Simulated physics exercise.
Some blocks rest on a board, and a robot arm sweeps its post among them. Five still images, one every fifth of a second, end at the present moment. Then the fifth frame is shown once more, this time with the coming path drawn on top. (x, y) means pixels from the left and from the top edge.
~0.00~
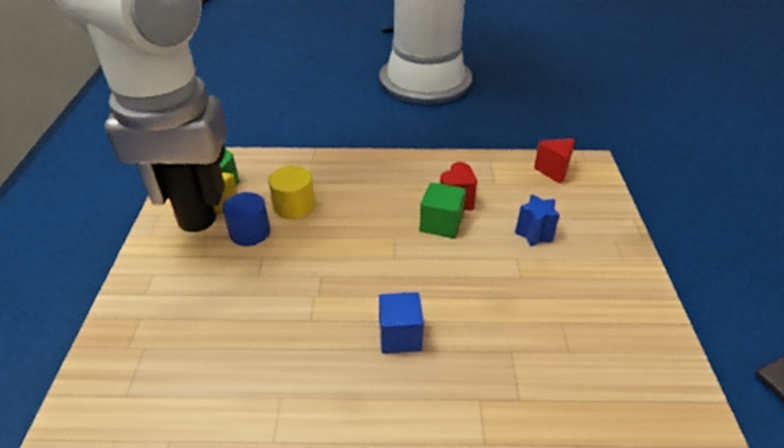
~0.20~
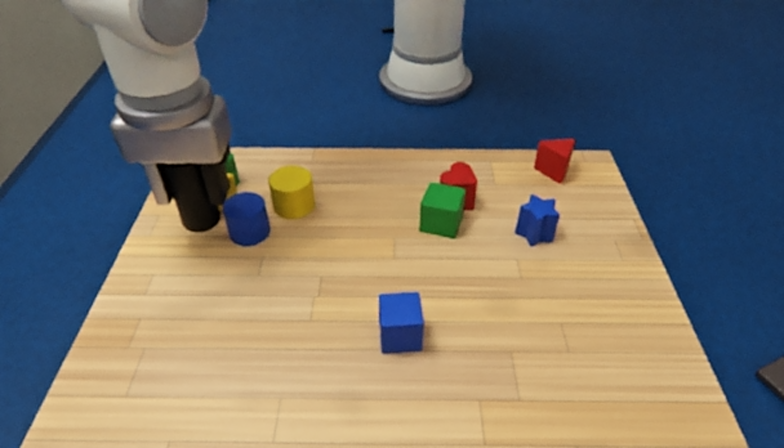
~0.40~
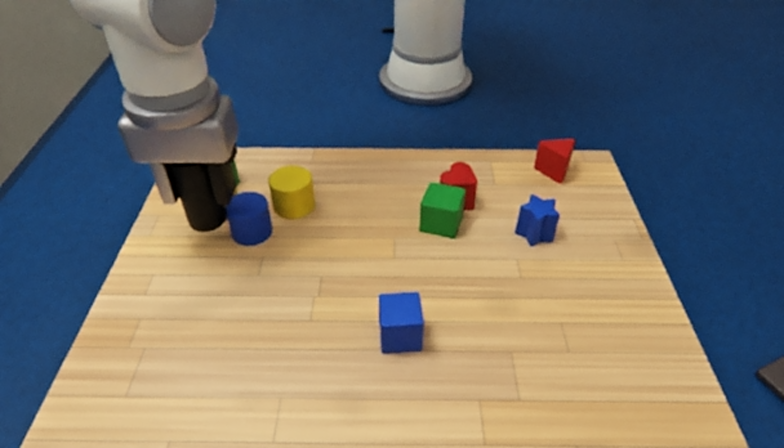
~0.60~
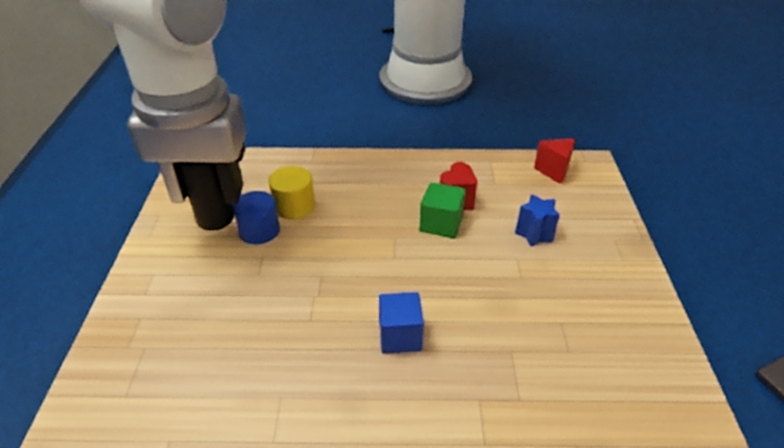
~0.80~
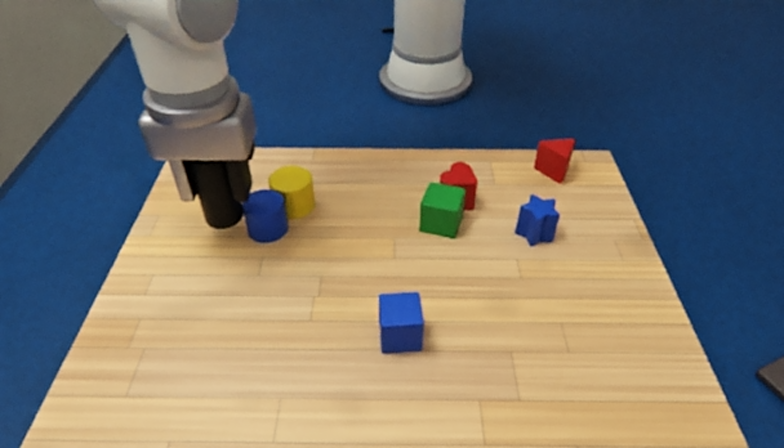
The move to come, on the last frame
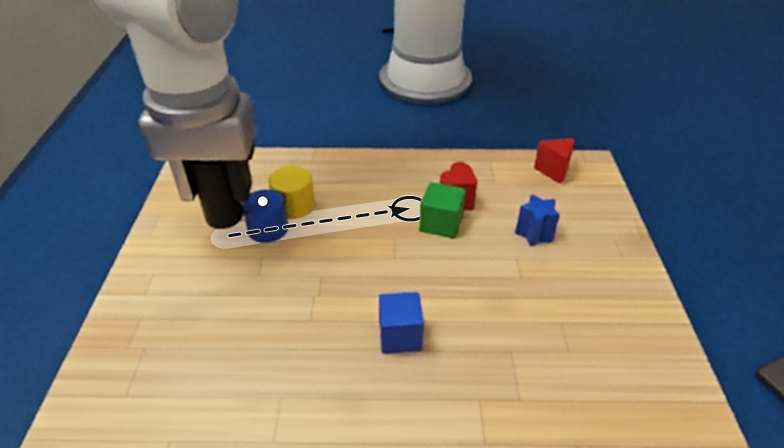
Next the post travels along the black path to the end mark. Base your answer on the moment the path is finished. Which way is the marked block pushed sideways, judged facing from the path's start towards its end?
Seen from start to end, it moves right.
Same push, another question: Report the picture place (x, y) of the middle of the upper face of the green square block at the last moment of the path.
Near (478, 203).
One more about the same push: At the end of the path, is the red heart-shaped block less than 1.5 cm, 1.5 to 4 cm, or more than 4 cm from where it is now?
The red heart-shaped block ends up very close, under 1.5 cm away.
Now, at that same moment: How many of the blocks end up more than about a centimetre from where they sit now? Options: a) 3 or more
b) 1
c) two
a
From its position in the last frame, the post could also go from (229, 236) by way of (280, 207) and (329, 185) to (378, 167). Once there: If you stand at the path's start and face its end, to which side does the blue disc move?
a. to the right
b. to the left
My answer is option a.
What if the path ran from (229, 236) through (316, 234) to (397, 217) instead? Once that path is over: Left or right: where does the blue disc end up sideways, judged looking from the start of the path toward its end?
The shift goes left.
Path on the board, in a line from (229, 236) to (410, 208); the dot is on the blue disc.
The first path, step by step. One third of the way, post at (290, 208); blue disc at (328, 197); yellow disc at (305, 172).
Two thirds of the way, post at (351, 200); blue disc at (388, 194); yellow disc at (314, 170).
At the end, post at (411, 191); blue disc at (436, 200); yellow disc at (314, 170); green square block at (478, 203), turned 25° anticlockwise; red heart-shaped block in place.
